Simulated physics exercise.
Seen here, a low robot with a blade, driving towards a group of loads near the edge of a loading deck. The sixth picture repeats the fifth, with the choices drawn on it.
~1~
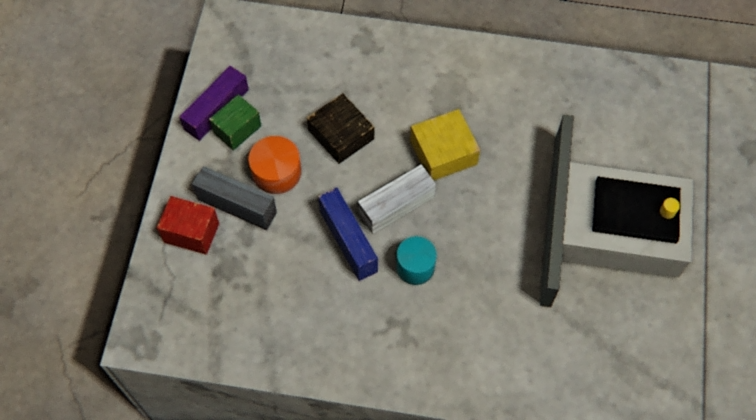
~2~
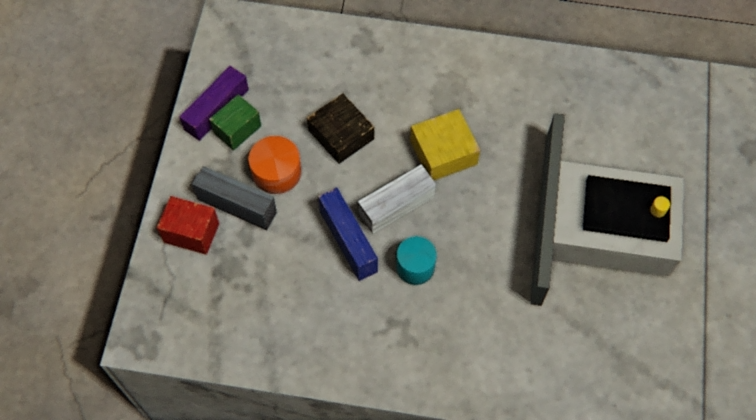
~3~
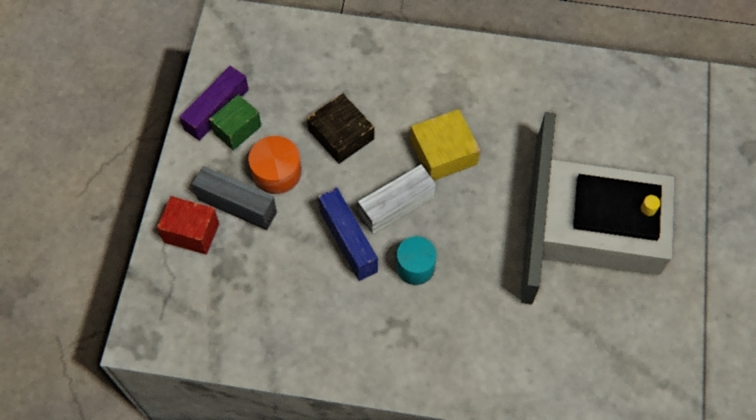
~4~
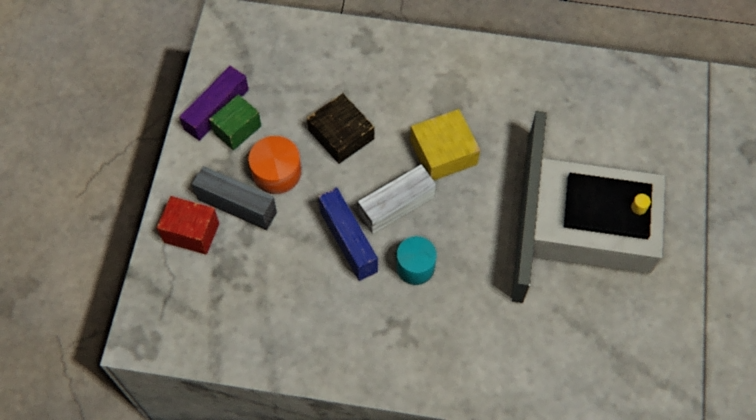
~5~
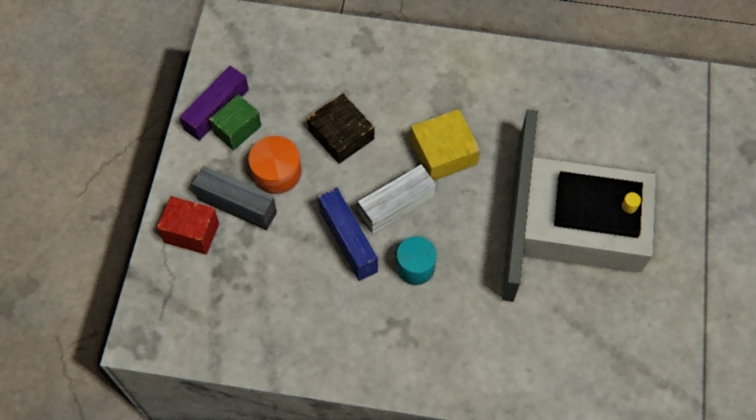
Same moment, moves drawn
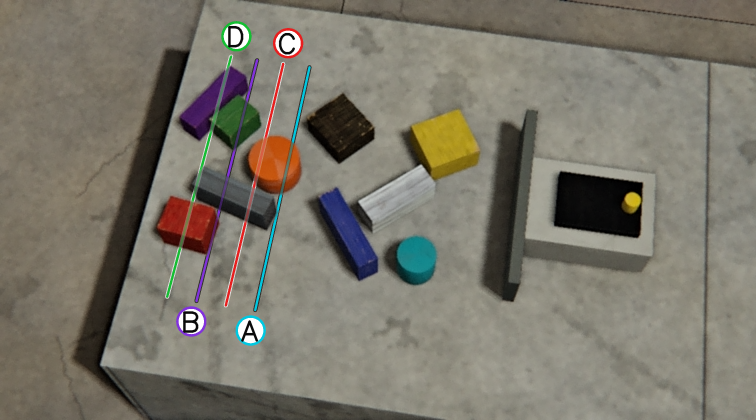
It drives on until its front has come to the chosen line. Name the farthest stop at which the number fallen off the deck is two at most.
No third one falls up to C.
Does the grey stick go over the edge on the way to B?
Yes.
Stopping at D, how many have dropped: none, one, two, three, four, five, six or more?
Six or more.
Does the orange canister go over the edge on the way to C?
No.
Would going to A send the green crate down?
By then, no.
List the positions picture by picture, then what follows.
Yellow crate (445, 146); turquoise canister (416, 261); red crate (189, 225), in the first frame.
Robot (621, 207); orange canister (275, 165), in the second frame.
Robot (612, 205); blue bar (348, 234), in the third frame.
Robot (602, 204); purple bar (214, 103), in the fourth frame.
Robot (592, 203); grey stick (235, 198); yellow crate (445, 146); turquoise canister (416, 261), in the fifth frame.
On the marked copy, A at (284, 181); B at (229, 174); C at (256, 177); D at (201, 170).
Taking C. A third of the way, robot (494, 189); turquoise canister (390, 256); yellow crate (403, 130).
Two thirds of the way, robot (396, 175); purple bar (208, 99); green crate (217, 126).
When it is over, robot (323, 164); purple bar over the edge; grey stick (159, 185); one fallen.
As for the rest, A is within the limit but short; B drops four; D drops seven.
